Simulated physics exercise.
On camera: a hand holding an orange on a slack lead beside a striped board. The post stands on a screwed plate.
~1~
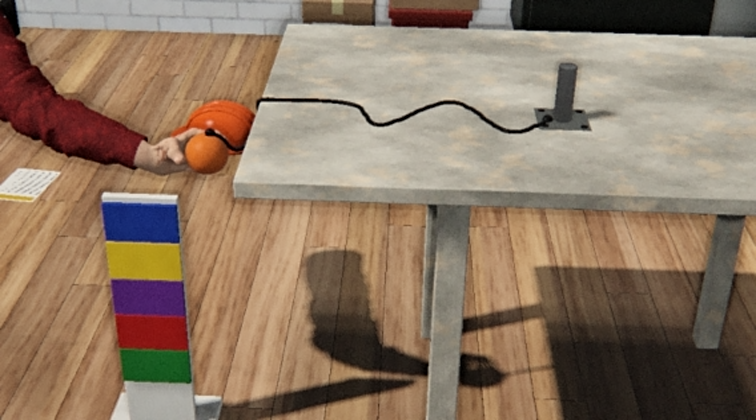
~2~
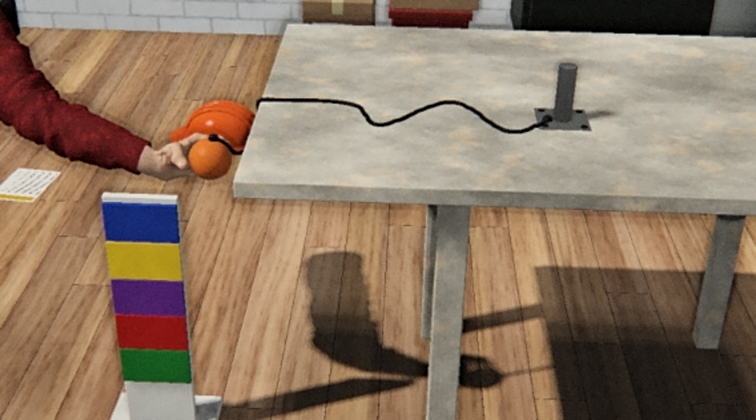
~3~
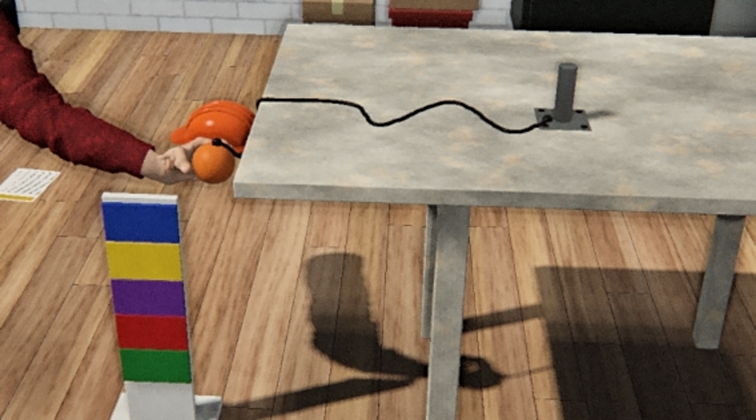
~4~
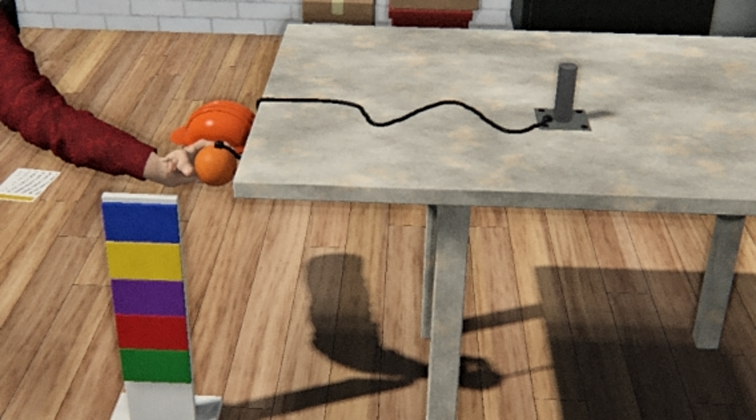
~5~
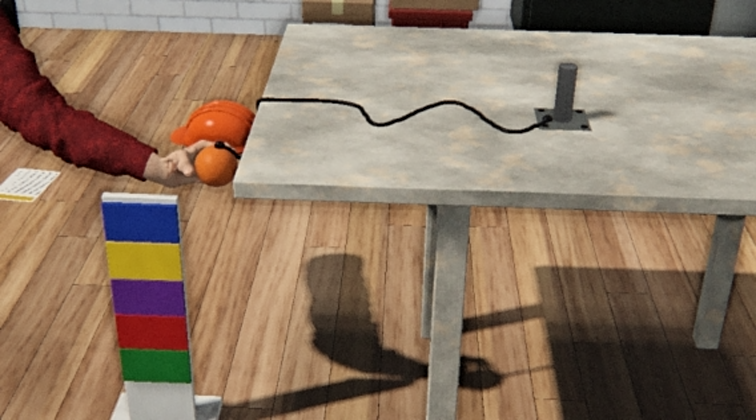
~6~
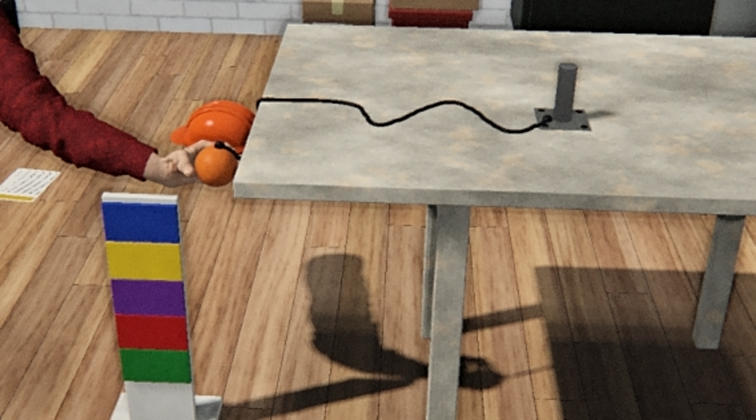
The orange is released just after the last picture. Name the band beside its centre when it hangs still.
The purple one.
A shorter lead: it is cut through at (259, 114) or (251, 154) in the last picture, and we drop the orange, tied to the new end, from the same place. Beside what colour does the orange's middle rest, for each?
Try by try: Blue; yellow.
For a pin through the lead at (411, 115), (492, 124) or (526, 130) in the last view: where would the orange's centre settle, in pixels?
The places are (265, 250), (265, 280) and (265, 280).
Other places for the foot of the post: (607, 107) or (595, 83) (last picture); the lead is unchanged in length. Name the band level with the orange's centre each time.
Taking them in turn: Yellow; yellow.
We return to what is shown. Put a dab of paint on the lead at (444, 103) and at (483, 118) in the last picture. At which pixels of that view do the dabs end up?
Near (392, 111) and (449, 114).
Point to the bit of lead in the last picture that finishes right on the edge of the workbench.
That spot is around (361, 108).
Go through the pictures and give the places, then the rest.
Orange (207, 153); blue (140, 225); yellow (144, 262); purple (148, 299); red (152, 334); green (155, 367), in the first frame.
Orange (210, 159); lead through (519, 132) (463, 105) (400, 120) (345, 103) (262, 104), in the second frame.
Orange (214, 163), in the third frame.
Orange (216, 166); lead through (519, 132) (463, 105) (400, 120) (345, 103) (262, 104), in the fourth frame.
Orange (216, 166), in the fifth frame.
Orange (216, 166); lead through (519, 132) (463, 105) (400, 120) (345, 103) (262, 104), in the sixth frame.
Soon after, orange near (268, 289); level with purple.
Then, orange near (271, 301); level with purple.
At rest, orange near (265, 302); level with purple. The lead holds its middle at purple.
